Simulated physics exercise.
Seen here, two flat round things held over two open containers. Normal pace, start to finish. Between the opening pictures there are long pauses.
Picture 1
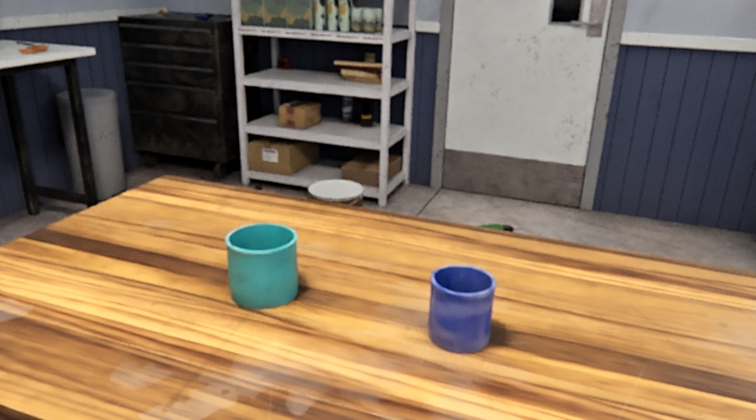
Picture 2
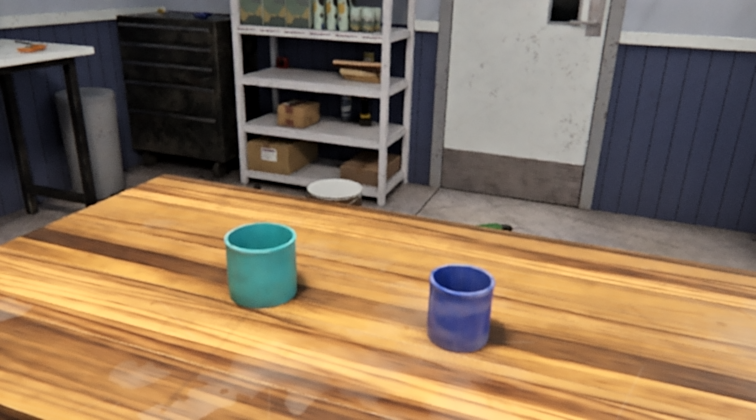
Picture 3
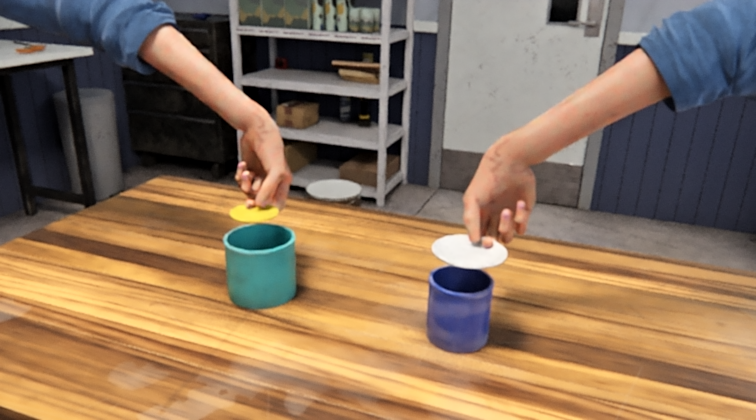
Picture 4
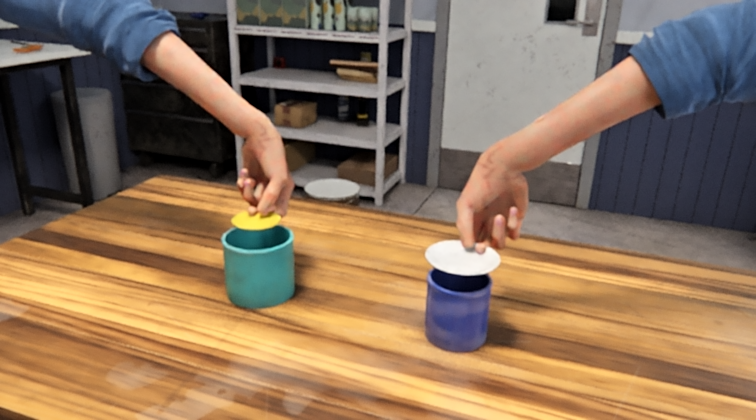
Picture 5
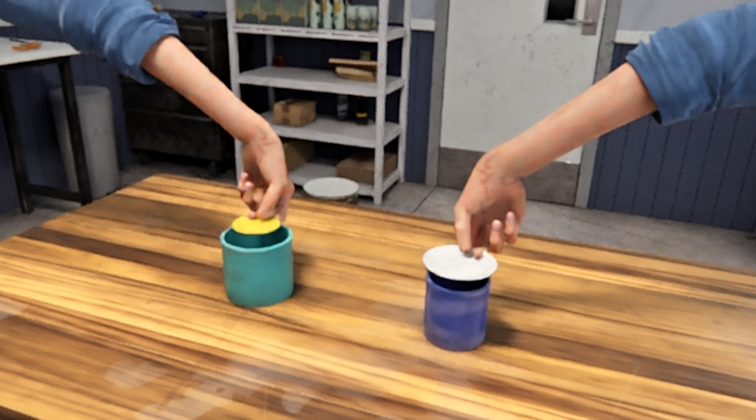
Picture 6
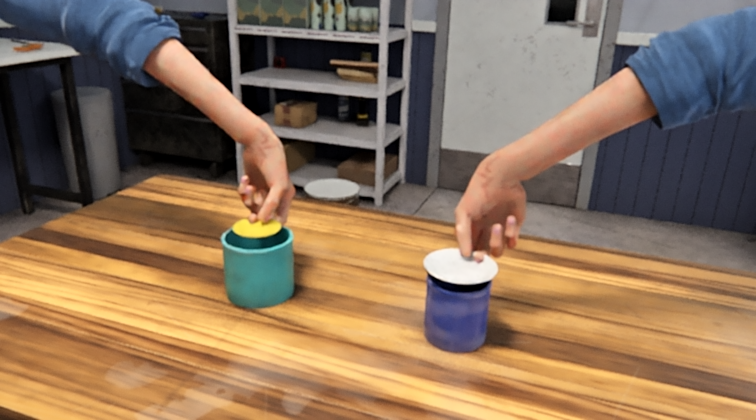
In a workshop, a teal beaker and a blue one stood on a wooden table before two hands lowered a yellow plate over the left one and a white saucer over the right.
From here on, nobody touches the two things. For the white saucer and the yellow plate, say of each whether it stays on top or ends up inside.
Here the white saucer stays on top, the yellow plate ends up inside.
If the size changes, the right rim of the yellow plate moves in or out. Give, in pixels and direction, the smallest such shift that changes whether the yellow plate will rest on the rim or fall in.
Roughly 8 pixels, rightward.
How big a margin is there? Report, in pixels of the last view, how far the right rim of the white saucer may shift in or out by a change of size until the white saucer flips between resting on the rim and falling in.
Move it 8 pixels left.
Then, 0.16 s past the last view, white saucer sitting on the rim near (460, 274); yellow plate in the air near (259, 269).
Then, 0.22 s past the last view, white saucer sitting on the rim near (460, 274); yellow plate come down near (260, 281).
Finally, the white saucer rests on the rim, near (460, 274); the yellow plate falls in, near (260, 286).
